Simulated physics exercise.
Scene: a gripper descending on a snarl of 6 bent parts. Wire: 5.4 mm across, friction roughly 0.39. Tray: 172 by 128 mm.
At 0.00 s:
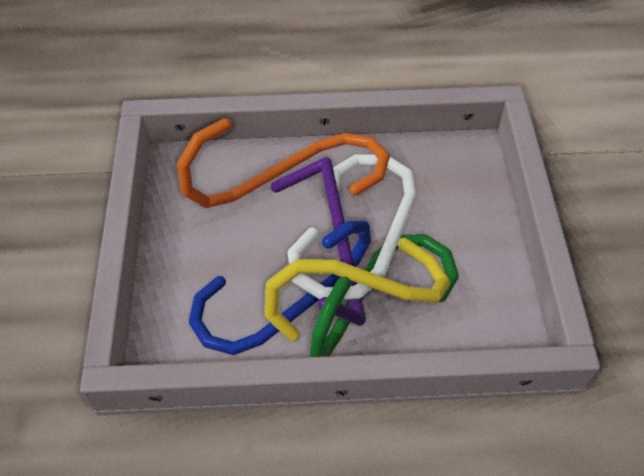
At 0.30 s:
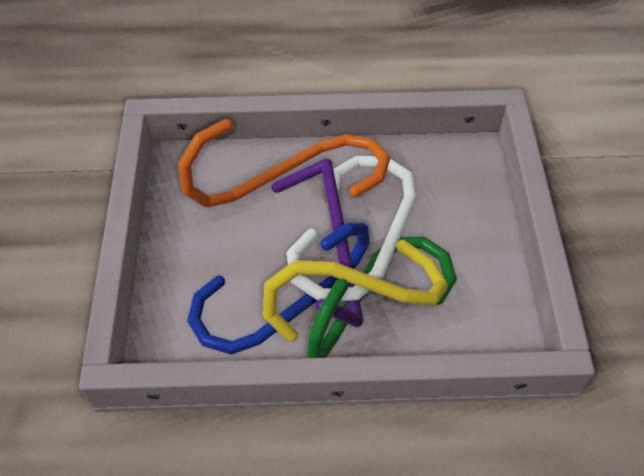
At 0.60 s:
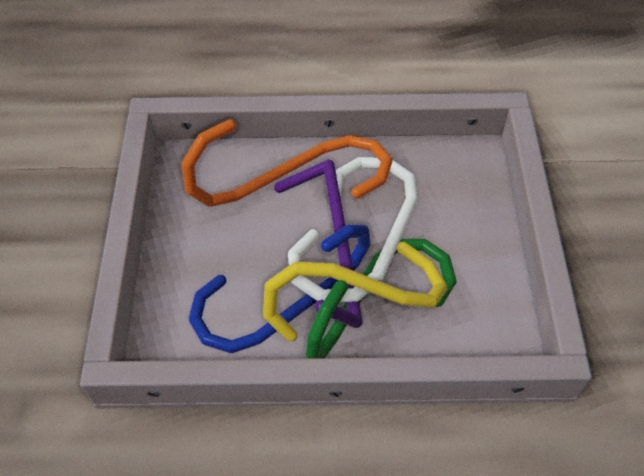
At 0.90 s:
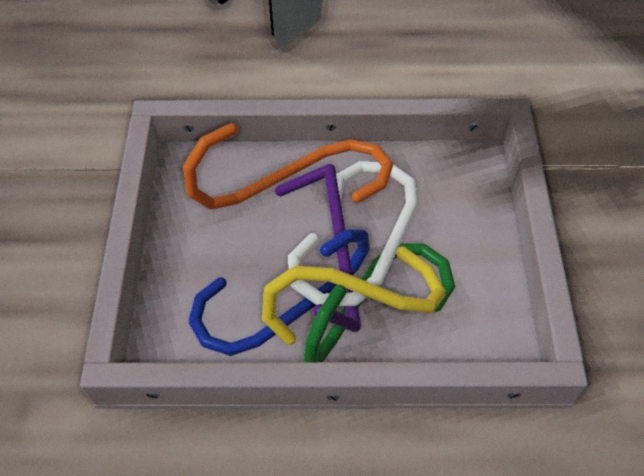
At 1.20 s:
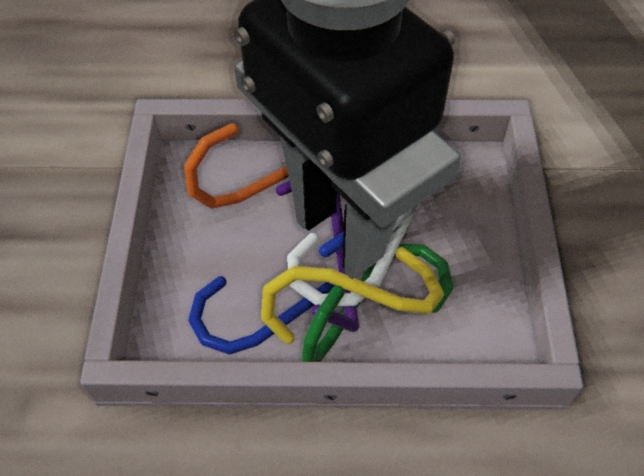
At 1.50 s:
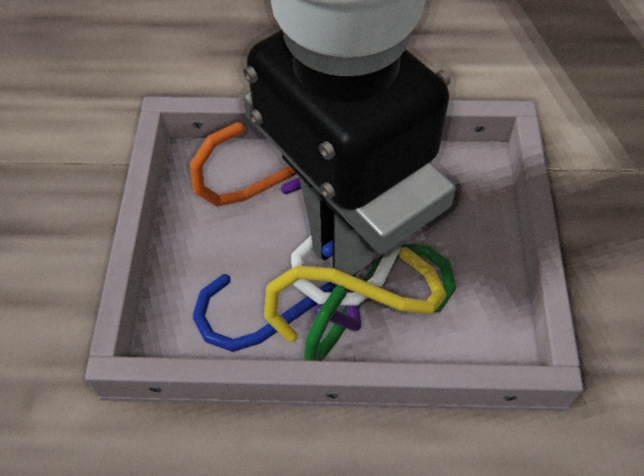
A shallow pinkish-grey tray rests on a blurred wooden surface, seen from above at an angle, with the view shifting very slightly. Inside, an orange hook lies at the upper left, blue at the lower left, and white, purple, green and yellow pieces tangle near the centre. A black and grey gripper enters from the top, descends over the tangle, and closes its fingers on the blue hook.
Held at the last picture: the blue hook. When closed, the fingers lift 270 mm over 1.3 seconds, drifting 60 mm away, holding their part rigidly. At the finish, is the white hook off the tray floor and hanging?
Yes.
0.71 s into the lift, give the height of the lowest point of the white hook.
Height: Approx. 80 mm.
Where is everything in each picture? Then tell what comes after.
In the first frame, fingers out of view, 206 mm above the grip; white hook from (333, 193) to (312, 234), passing over green hook, over blue hook, under yellow hook; blue hook from (329, 242) to (220, 282), passing under white hook, under yellow hook.
In the second frame, fingers out of view, 206 mm above the grip; orange hook from (227, 125) to (355, 191), passing over white hook; blue hook from (327, 244) to (219, 282), passing under white hook, under yellow hook.
In the third frame, fingers out of view, 192 mm above the grip; green hook from (341, 287) to (438, 301), passing over and under purple crank, under white hook, under yellow hook; yellow hook from (291, 335) to (403, 248), passing over green hook, over blue hook, over white hook.
In the fourth frame, fingers out of view, 102 mm above the grip; purple crank from (320, 311) to (281, 191), passing over and under green hook; white hook from (336, 199) to (313, 239), passing over green hook, over blue hook, under yellow hook.
In the fifth frame, fingers (340, 224) 13 mm above the grip.
In the sixth frame, fingers (343, 243) closed on the blue hook.
After 1.89 s, lowest point more than 20 mm over the tray floor, blue hook 58 mm.
After 2.21 s, lowest point more than 20 mm over the tray floor, blue hook 159 mm, purple crank 89 mm, white hook 84 mm.
After 2.80 s, lowest point more than 20 mm over the tray floor, blue hook 273 mm, white hook 196 mm.
At rest, hanging blue hook 273 mm, white hook 196 mm; the other 4 are down.
